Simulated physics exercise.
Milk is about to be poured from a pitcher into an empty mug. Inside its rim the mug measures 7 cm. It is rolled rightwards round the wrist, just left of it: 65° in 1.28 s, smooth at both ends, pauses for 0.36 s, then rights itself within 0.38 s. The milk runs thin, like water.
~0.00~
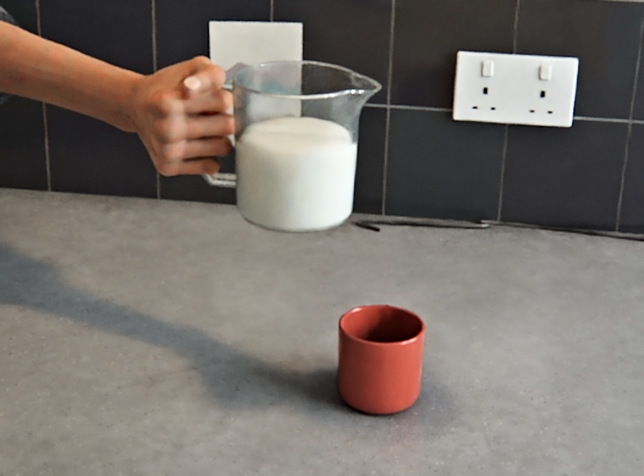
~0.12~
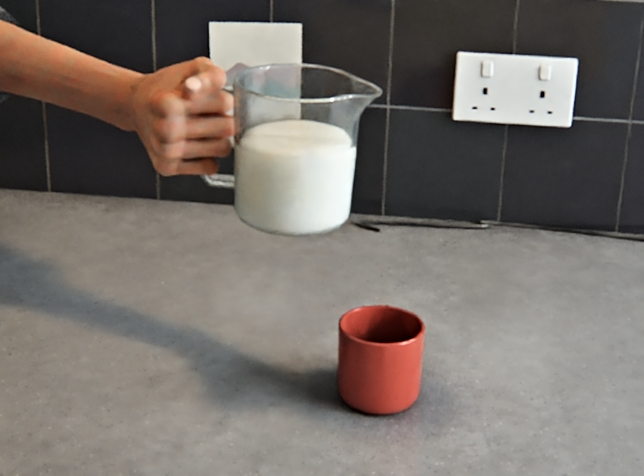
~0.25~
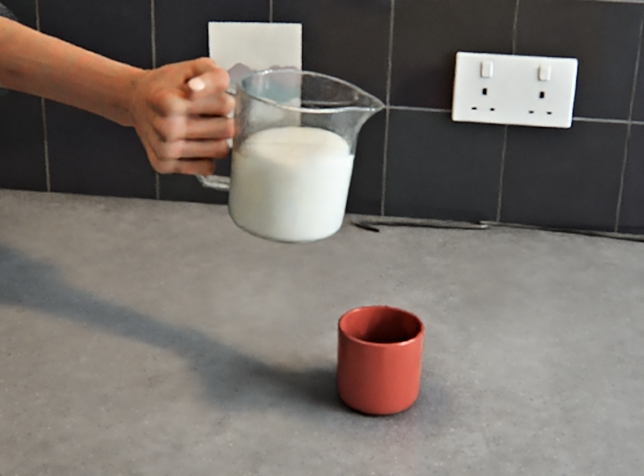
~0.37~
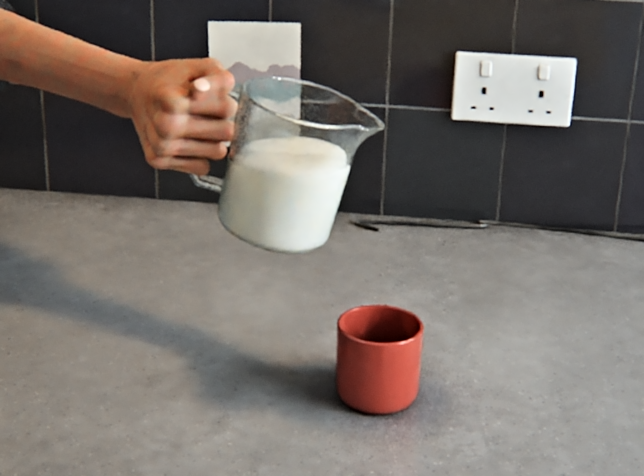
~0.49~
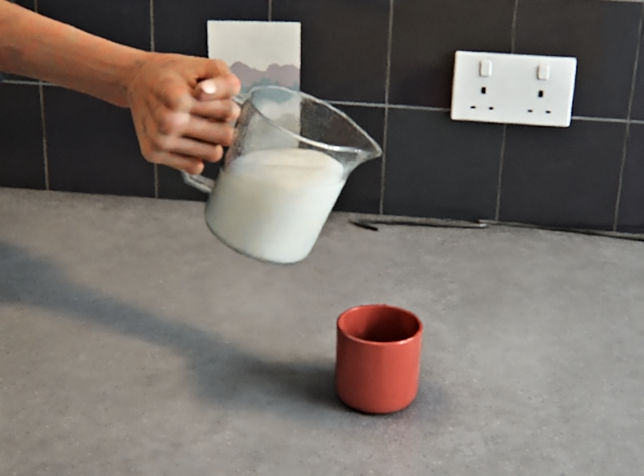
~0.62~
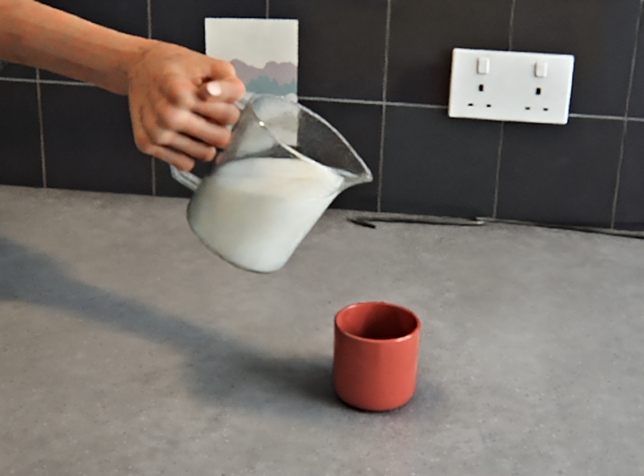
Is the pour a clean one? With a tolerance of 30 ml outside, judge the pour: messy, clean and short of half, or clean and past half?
It is clean and past half.
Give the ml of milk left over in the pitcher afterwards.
It ends up holding near 320 ml.
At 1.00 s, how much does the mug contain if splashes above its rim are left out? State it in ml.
Some 10 ml.
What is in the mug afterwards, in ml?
Some 260 ml.
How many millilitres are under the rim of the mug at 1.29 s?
Close to 100 ml.
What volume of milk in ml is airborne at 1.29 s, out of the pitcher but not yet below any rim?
Volume in flight: Around 40 ml.
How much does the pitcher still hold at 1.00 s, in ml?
Roughly 550 ml remains.
After 1.00 s the tilt is 58° and the mug has 10 ml, the pitcher 555 ml, and 0 ml is on the counter.
After 1.29 s the tilt is 65° and the mug has 100 ml, the pitcher 445 ml, and 0 ml is on the counter.
After 1.58 s the tilt is 65° and the mug has 210 ml, the pitcher 345 ml, and 0 ml is on the counter.
After 1.91 s the tilt is 13° and the mug has 260 ml, the pitcher 320 ml, and 0 ml is on the counter.
In the end the mug has 260 ml, the pitcher 320 ml, and 5 ml is on the counter.
